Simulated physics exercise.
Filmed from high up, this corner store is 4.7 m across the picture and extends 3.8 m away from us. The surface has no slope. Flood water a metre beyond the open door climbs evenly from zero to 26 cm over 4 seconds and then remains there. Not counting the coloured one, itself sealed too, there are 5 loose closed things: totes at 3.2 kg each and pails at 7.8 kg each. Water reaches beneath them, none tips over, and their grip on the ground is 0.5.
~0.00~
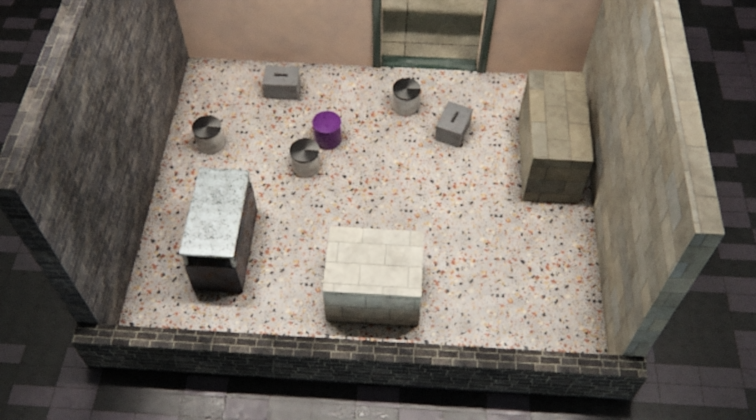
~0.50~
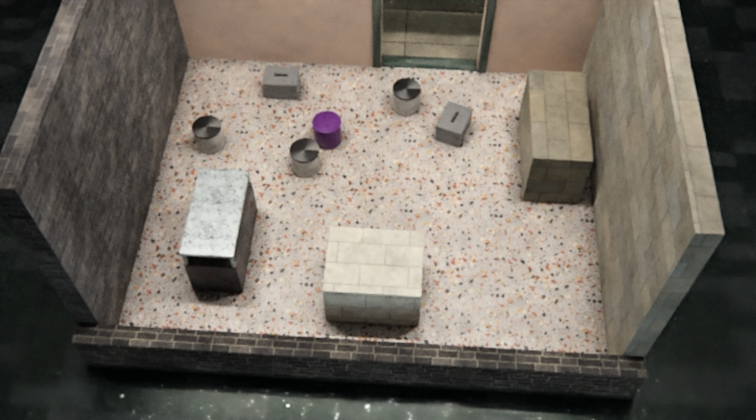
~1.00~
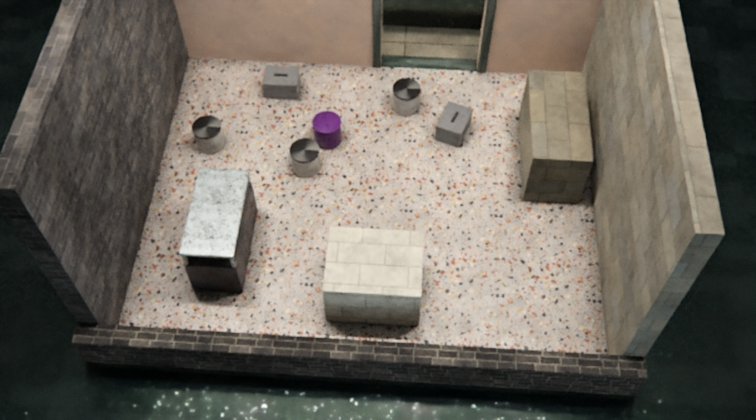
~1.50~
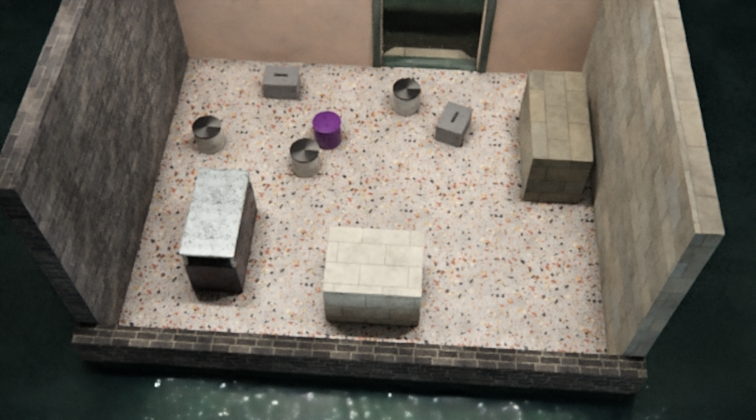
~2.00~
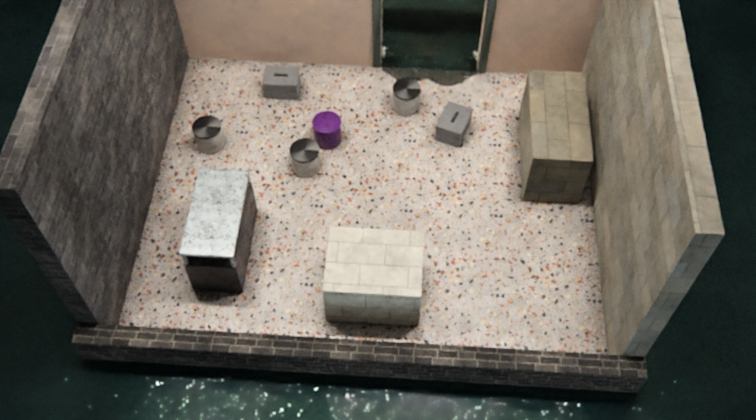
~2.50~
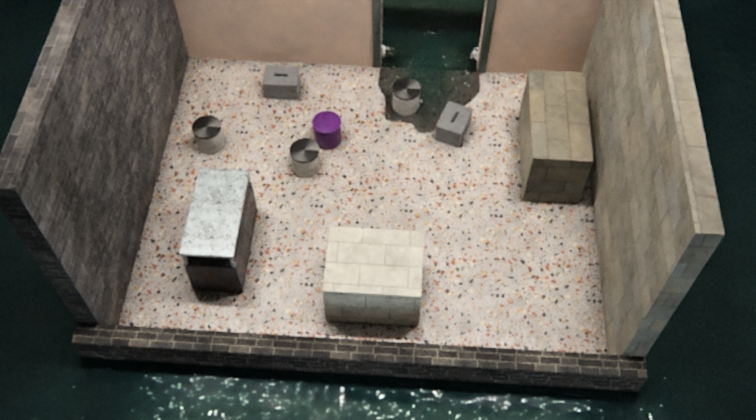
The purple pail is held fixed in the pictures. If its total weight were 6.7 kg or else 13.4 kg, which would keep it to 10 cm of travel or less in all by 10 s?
It looks like only the bigger mass suffices.
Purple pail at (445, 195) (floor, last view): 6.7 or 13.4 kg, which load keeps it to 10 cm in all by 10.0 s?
Outcome - failure with both.
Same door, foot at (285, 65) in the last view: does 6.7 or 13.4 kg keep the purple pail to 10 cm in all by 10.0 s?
With that change, neither one suffices.
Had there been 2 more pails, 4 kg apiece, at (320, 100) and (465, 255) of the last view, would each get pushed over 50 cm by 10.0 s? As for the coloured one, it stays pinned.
First one: Inside the limit; second one: Beyond the limit.
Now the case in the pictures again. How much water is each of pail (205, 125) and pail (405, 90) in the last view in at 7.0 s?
I'd put it at 2 cm and 11 cm respectively.
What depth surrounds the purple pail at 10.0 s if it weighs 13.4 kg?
Close to 7 cm deep.
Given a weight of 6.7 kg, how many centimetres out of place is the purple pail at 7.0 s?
Close to 40 centimetres.
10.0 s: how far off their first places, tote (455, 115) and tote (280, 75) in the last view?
Shifts: 250 cm / 30 cm.
After 3.5 s the purple pail would be 0 cm from its start with 6.7 kg and 0 cm from its start with 13.4 kg; 1 cm of water round it then.
After 4.5 s the purple pail would be 15 cm from its start with 6.7 kg and 0 cm from its start with 13.4 kg; 5 cm of water round it then.
After 7.0 s the purple pail would be 44 cm from its start with 6.7 kg and 0 cm from its start with 13.4 kg; 5 cm of water round it then.
After 10.0 s the purple pail would be 44 cm from its start with 6.7 kg and 0 cm from its start with 13.4 kg; 7 cm of water round it then.
